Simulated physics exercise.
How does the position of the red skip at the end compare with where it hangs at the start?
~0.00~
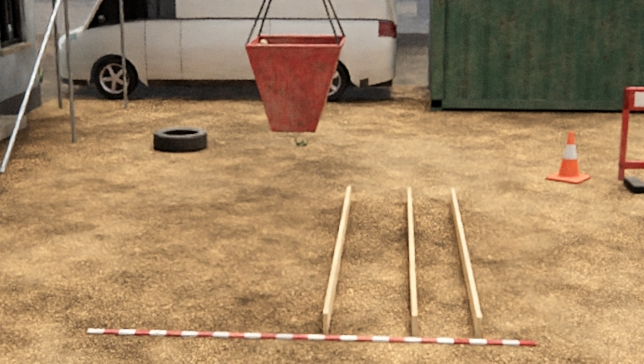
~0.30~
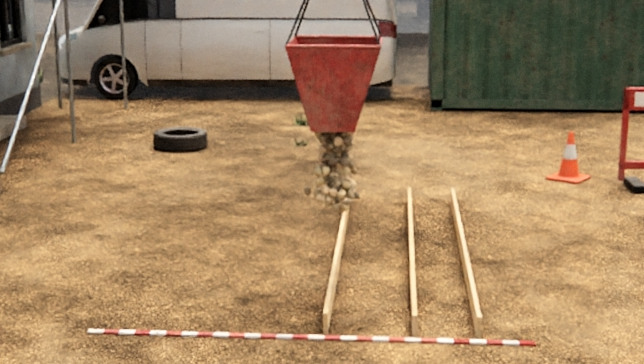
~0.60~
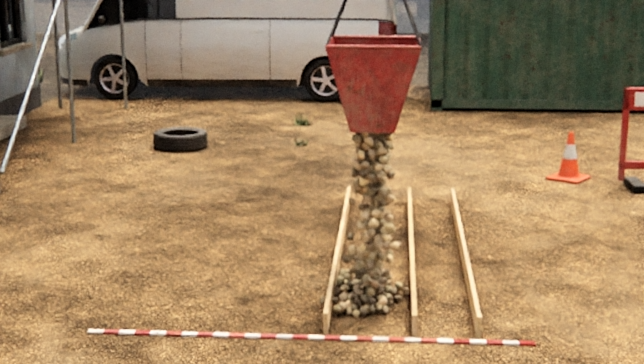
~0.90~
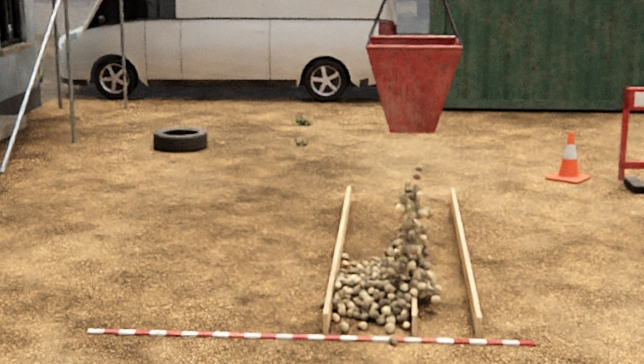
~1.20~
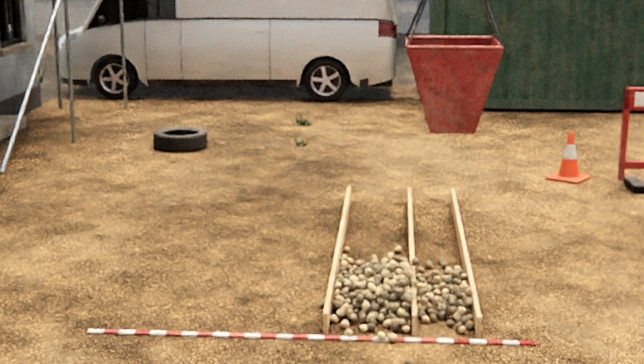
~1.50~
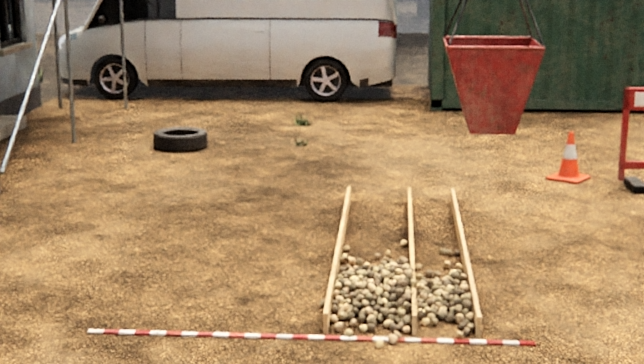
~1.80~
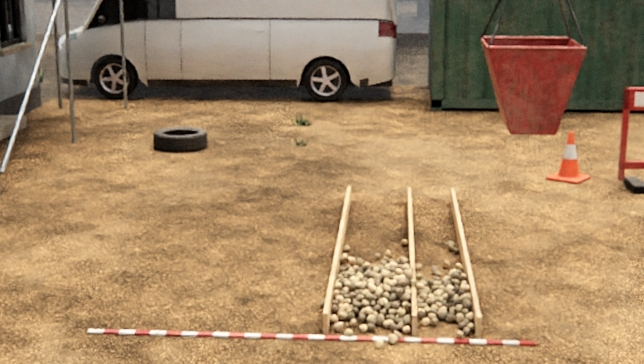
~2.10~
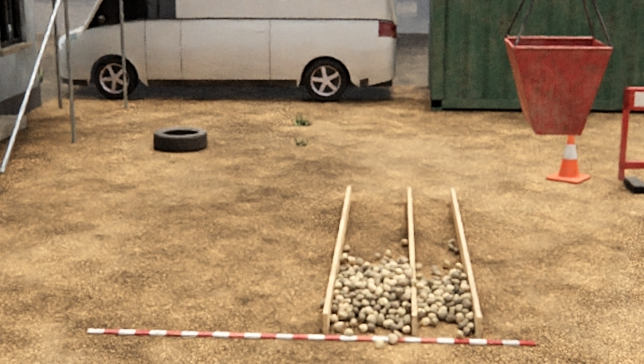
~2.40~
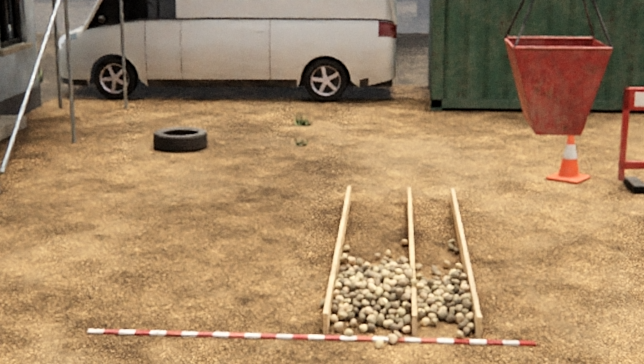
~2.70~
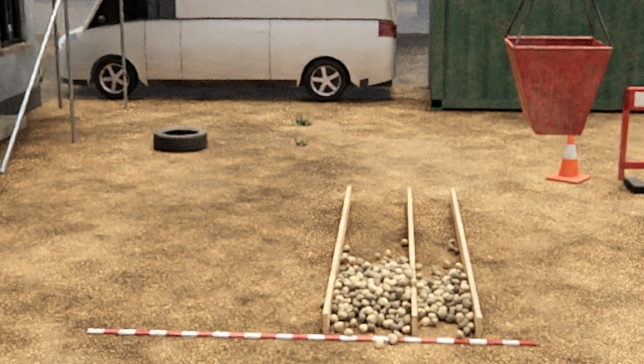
At the start the skip hangs in front of the rear part of the white van, but at the end it is much farther right, in front of the green container and just above the orange cone.
